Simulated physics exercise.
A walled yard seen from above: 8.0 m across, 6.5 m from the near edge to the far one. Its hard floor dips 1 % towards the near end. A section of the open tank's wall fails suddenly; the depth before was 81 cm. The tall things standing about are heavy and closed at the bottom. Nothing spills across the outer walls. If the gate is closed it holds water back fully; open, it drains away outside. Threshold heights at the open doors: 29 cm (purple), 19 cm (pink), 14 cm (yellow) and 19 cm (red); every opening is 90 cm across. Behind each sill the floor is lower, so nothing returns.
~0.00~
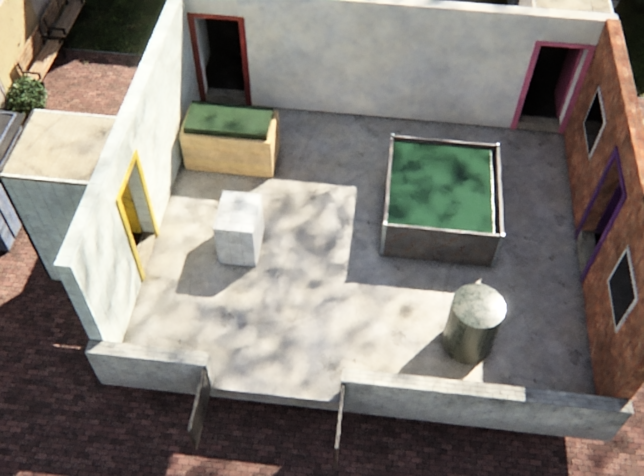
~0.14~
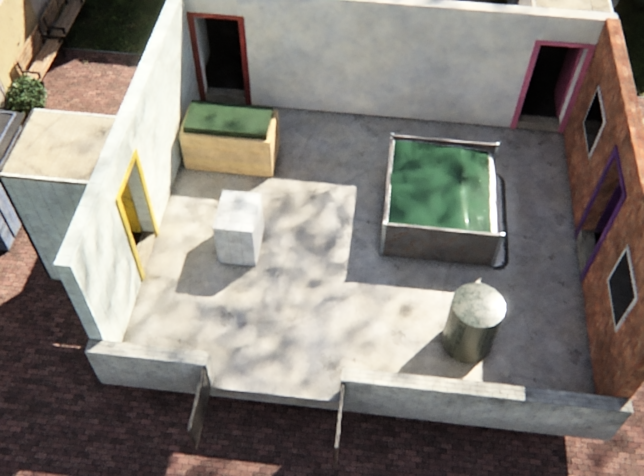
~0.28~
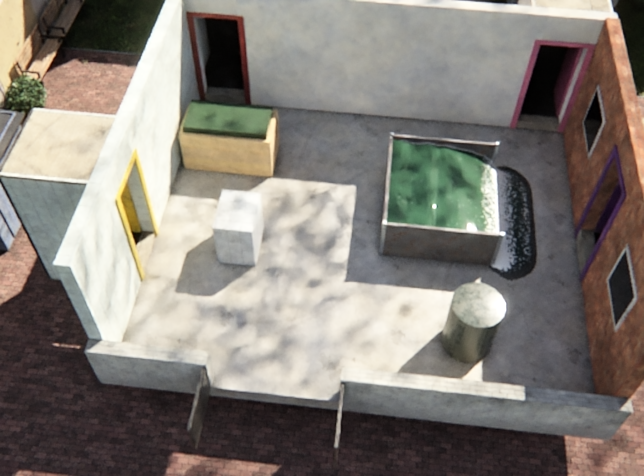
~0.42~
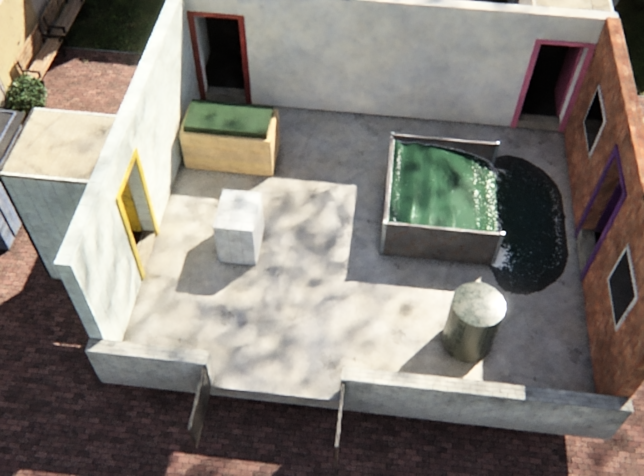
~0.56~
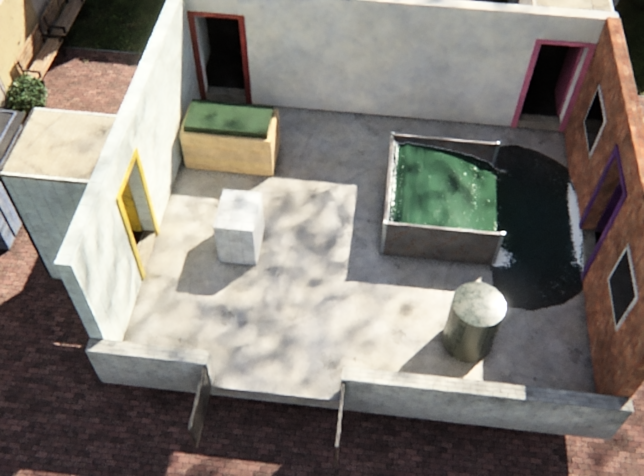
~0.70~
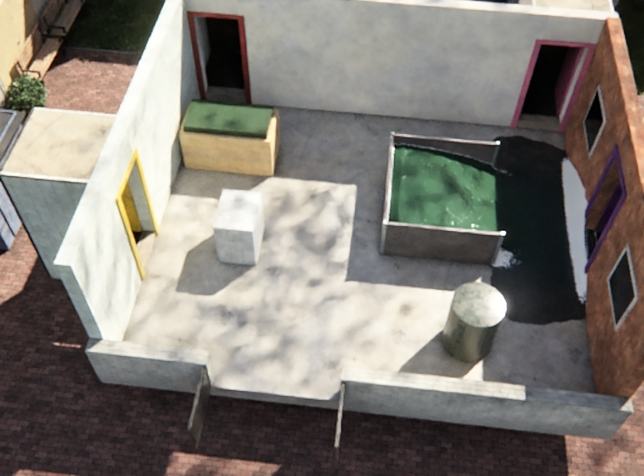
Green water bursts from the right side of a square open tank in a walled yard seen from above, its level dropping as a dark, foam-edged pool widens to the brick wall and spreads along it. A yellow box with a green top, a white block and a metal cylinder stand on the grey floor among coloured doorways. Everything else, including the camera, stays still.
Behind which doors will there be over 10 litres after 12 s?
The water let in: At the purple door it passes the limit; at the pink door it goes over the limit; at the yellow door it stays under the limit; at the red door it stays under the limit.
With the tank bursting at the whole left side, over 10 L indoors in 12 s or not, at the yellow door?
Against that limit: Yellow below.
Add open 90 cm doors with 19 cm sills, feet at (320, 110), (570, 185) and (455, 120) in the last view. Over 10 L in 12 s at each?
In turn: Under, above, below.
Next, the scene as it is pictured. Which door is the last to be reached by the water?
The yellow one.
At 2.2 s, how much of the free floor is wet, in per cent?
About 25 per cent.
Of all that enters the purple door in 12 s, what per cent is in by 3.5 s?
About 100 per cent.
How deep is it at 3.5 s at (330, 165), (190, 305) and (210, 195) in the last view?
About 3, 0 and 0 cm.
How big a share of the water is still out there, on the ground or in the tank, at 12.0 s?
About 84 per cent.
After 1.4 s water covers 20 % of the floor and is deepest (56 cm) near (565, 223); purple door 52 cm at the sill, 64 L in, pink door 24 cm at the sill, 3 L in, yellow door not reached, red door not reached.
After 2.2 s water covers 25 % of the floor and is deepest (46 cm) near (564, 139); purple door 40 cm at the sill, 143 L in, pink door 42 cm at the sill, 97 L in, yellow door not reached, red door not reached.
After 3.5 s water covers 50 % of the floor and is deepest (32 cm) near (596, 406); purple door 18 cm at the sill, 161 L in, pink door 28 cm at the sill, 220 L in, yellow door not reached, red door not reached.
After 7.0 s water covers 90 % of the floor and is deepest (16 cm) near (200, 130); purple door 8 cm at the sill, 161 L in, pink door 6 cm at the sill, 236 L in, yellow door 10 cm at the sill, 0 L in, red door 14 cm at the sill, 0 L in.
After 12.0 s water covers 100 % of the floor and is deepest (12 cm) near (116, 362); purple door 7 cm at the sill, 162 L in, pink door 6 cm at the sill, 236 L in, yellow door 8 cm at the sill, 0 L in, red door 6 cm at the sill, 0 L in.
